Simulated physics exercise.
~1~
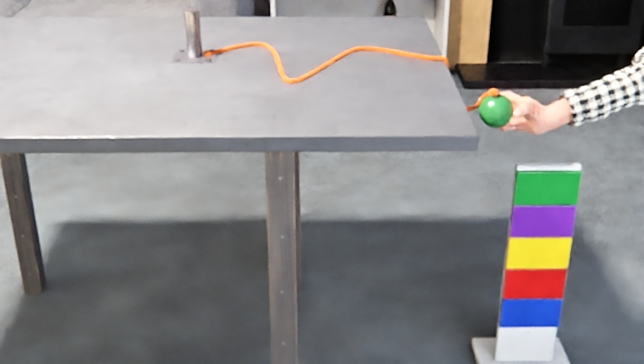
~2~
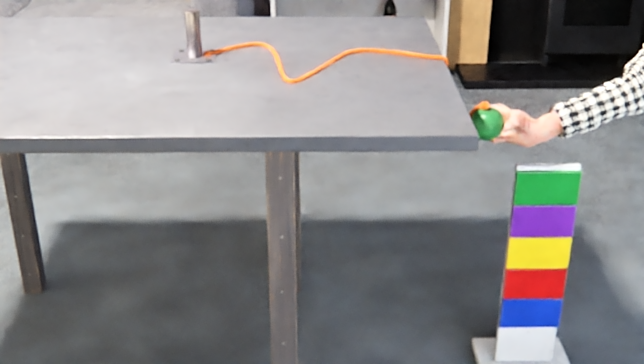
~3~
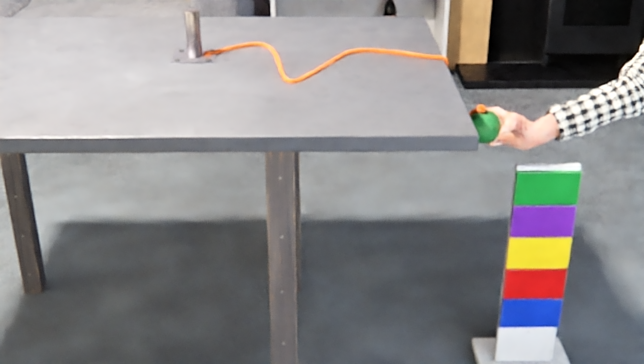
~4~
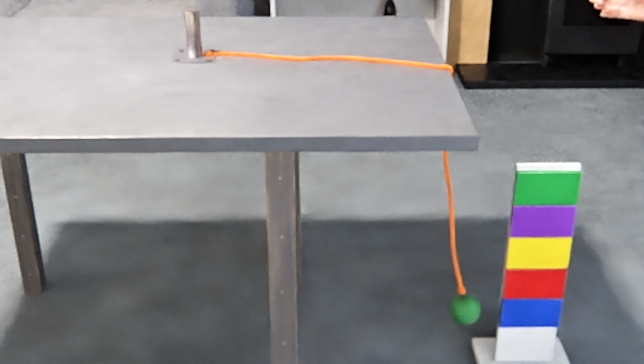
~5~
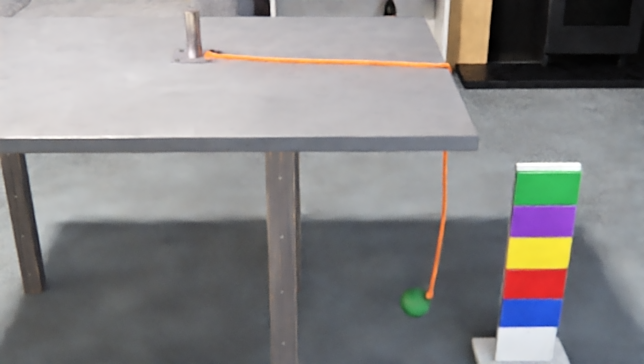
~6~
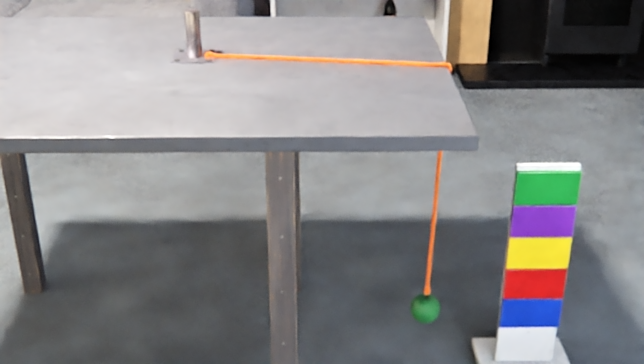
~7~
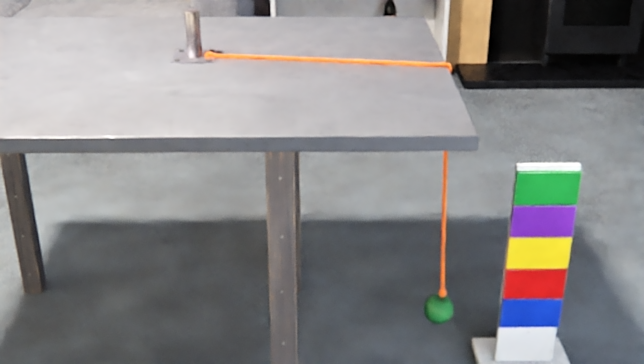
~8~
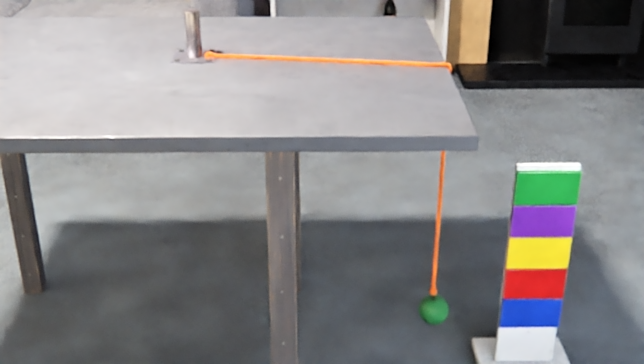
The footage shows a hand holding a green apple on an orange cord just past a table's edge, beside a board of coloured bands. The hand lets go and withdraws, and the apple drops, swings left and right beneath the edge, and ends hanging level with the blue band.
